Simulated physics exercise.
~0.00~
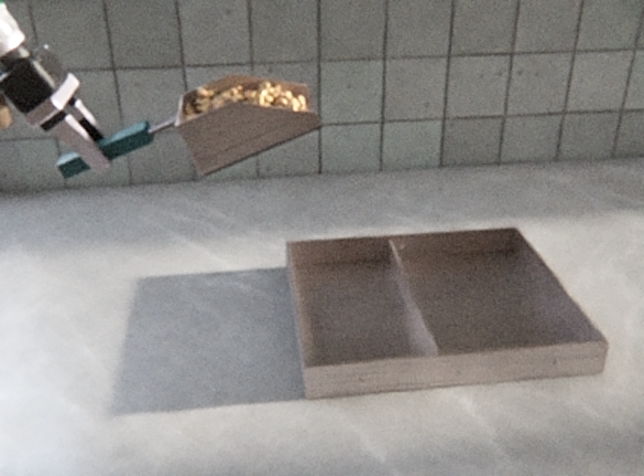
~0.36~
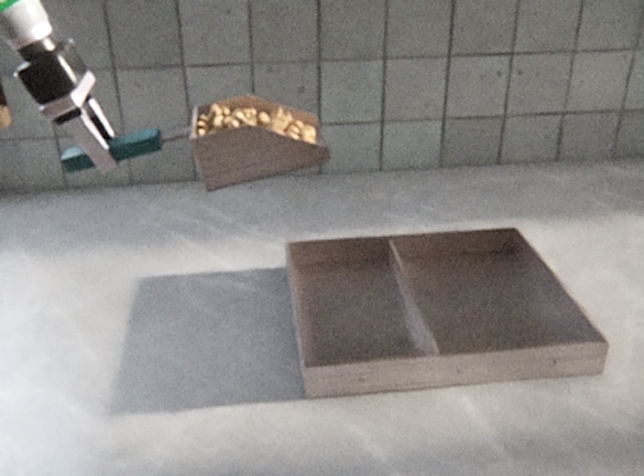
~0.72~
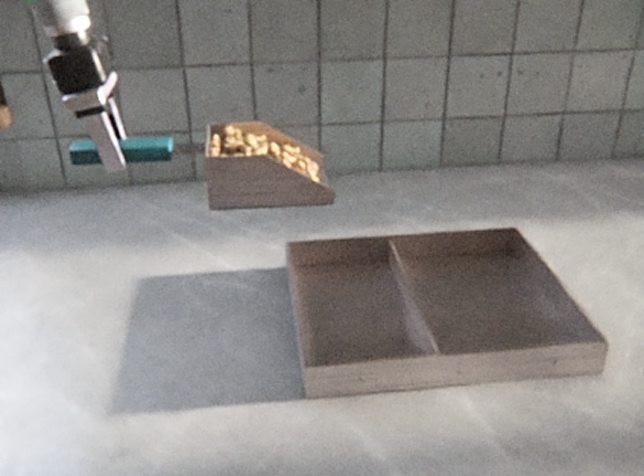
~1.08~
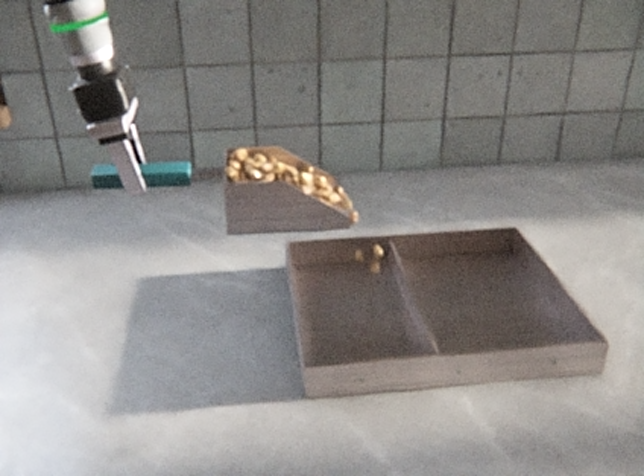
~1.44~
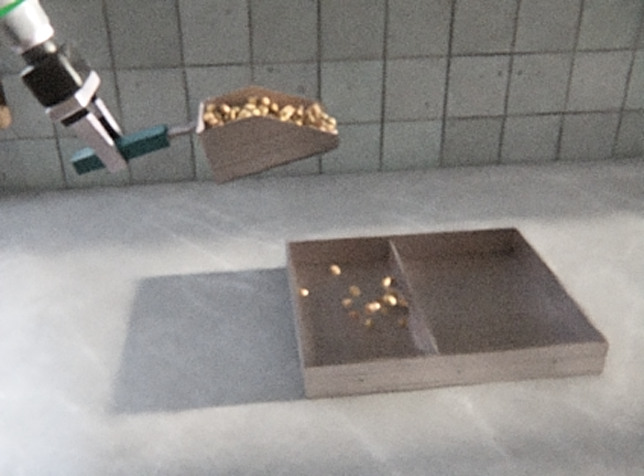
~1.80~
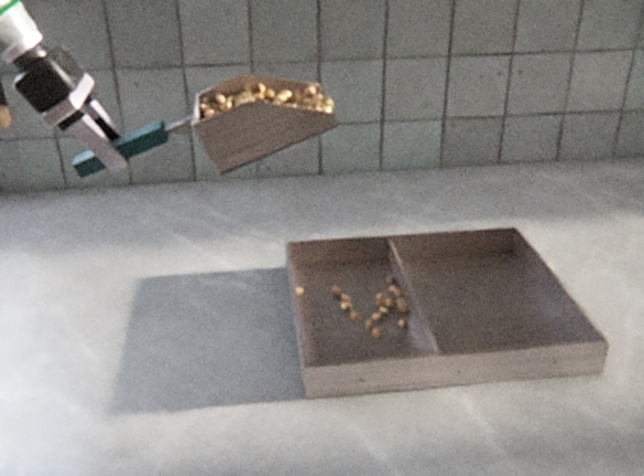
Robot arm lowering a loaded scoop of beans, spilling a few into a divided tray's left part, then lifting and tilting back.
